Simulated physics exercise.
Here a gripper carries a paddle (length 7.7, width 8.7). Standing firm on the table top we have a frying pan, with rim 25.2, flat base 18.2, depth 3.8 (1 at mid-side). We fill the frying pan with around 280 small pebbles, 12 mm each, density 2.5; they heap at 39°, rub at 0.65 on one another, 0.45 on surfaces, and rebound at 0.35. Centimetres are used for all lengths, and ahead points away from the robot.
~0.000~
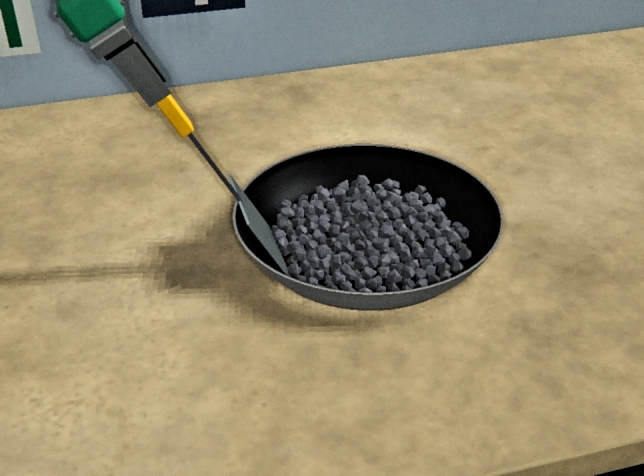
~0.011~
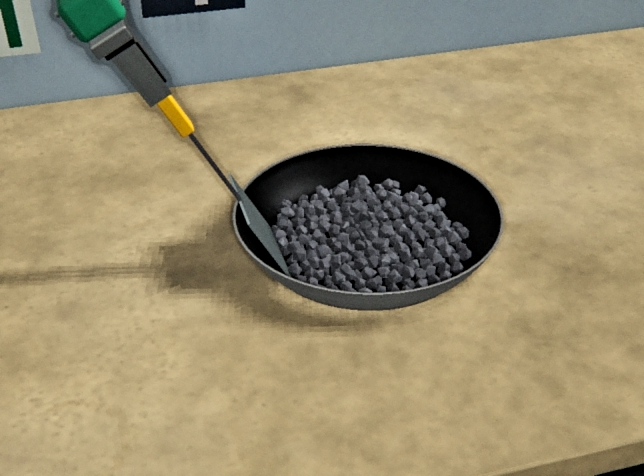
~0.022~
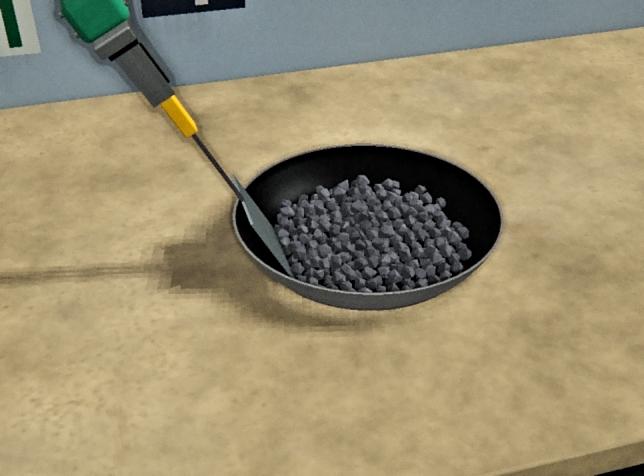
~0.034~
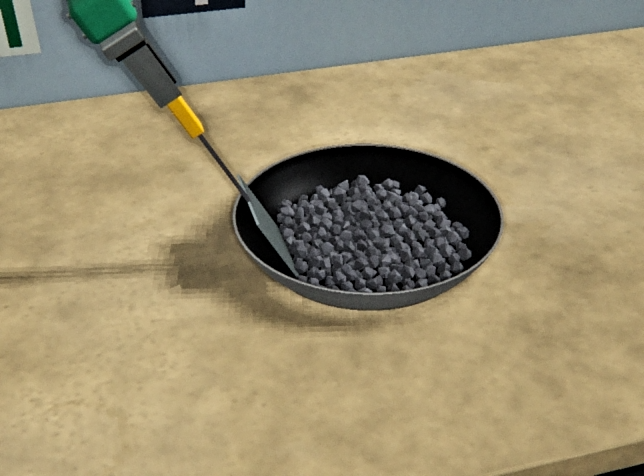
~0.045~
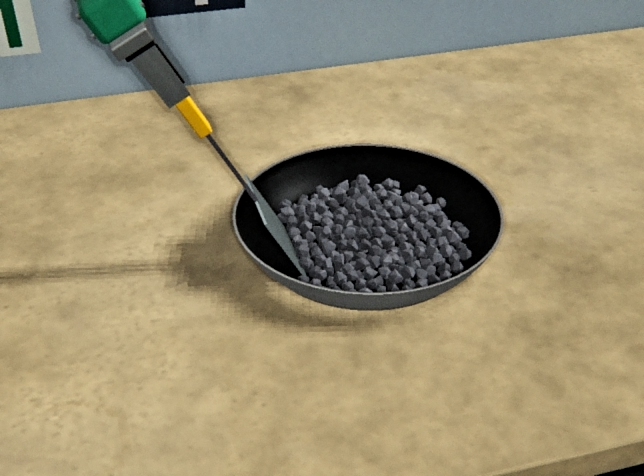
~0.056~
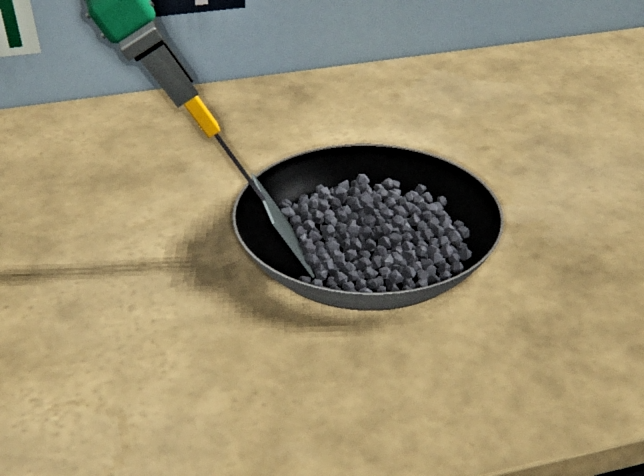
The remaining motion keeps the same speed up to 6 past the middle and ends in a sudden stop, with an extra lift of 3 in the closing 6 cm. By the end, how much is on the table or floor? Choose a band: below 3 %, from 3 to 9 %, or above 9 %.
That share falls between 3 and 9 %.
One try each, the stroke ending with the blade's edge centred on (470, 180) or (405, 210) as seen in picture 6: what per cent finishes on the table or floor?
I'd say roughly 40 per cent, then roughly 0 per cent.
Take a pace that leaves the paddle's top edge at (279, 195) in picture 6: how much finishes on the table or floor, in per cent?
Near 10 in a hundred.
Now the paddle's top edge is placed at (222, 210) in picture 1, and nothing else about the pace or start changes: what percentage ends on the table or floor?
Some 5 per cent.
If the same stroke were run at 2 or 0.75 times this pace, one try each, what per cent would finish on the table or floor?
Try one about 15 %, try two about 5 %.
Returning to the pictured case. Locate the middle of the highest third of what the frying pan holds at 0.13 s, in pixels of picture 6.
It is centred near (412, 221).
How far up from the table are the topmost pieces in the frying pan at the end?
Close to 5.5 centimetres high.
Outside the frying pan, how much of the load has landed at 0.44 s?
6 %.
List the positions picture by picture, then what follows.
In the first frame, paddle top edge at (238, 198), sloping 62°; upper third of the load around (363, 228), from x 275 to 465, top at y 180; 282 in the frying pan.
In the second frame, paddle top edge at (238, 198), sloping 62°; upper third of the load around (363, 228), from x 275 to 465, top at y 180.
In the third frame, paddle top edge at (241, 198), sloping 62°; upper third of the load around (361, 228), from x 280 to 465, top at y 180.
In the fourth frame, paddle top edge at (247, 198), sloping 62°; upper third of the load around (361, 228), from x 285 to 465, top at y 180.
In the fifth frame, paddle top edge at (255, 198), sloping 62°; upper third of the load around (363, 226), from x 285 to 465, top at y 180.
In the sixth frame, paddle top edge at (262, 197), sloping 62°; upper third of the load around (369, 223), from x 285 to 465, top at y 180; 282 in the frying pan.
After 0.13 s, sloping 62°, highest piece 4 above the table; 282 in the frying pan.
After 0.20 s, sloping 62°, highest piece 6 above the table; 279 in the frying pan, 3 on the blade or in flight.
After 0.44 s, sloping 62°, highest piece 5 above the table; 266 in the frying pan, 16 on the table or floor.
After 1.49 s, sloping 62°, highest piece 5 above the table; 265 in the frying pan, 17 on the table or floor.
At rest, 265 in the frying pan, 17 on the table or floor. That is 6 % on the table or floor.
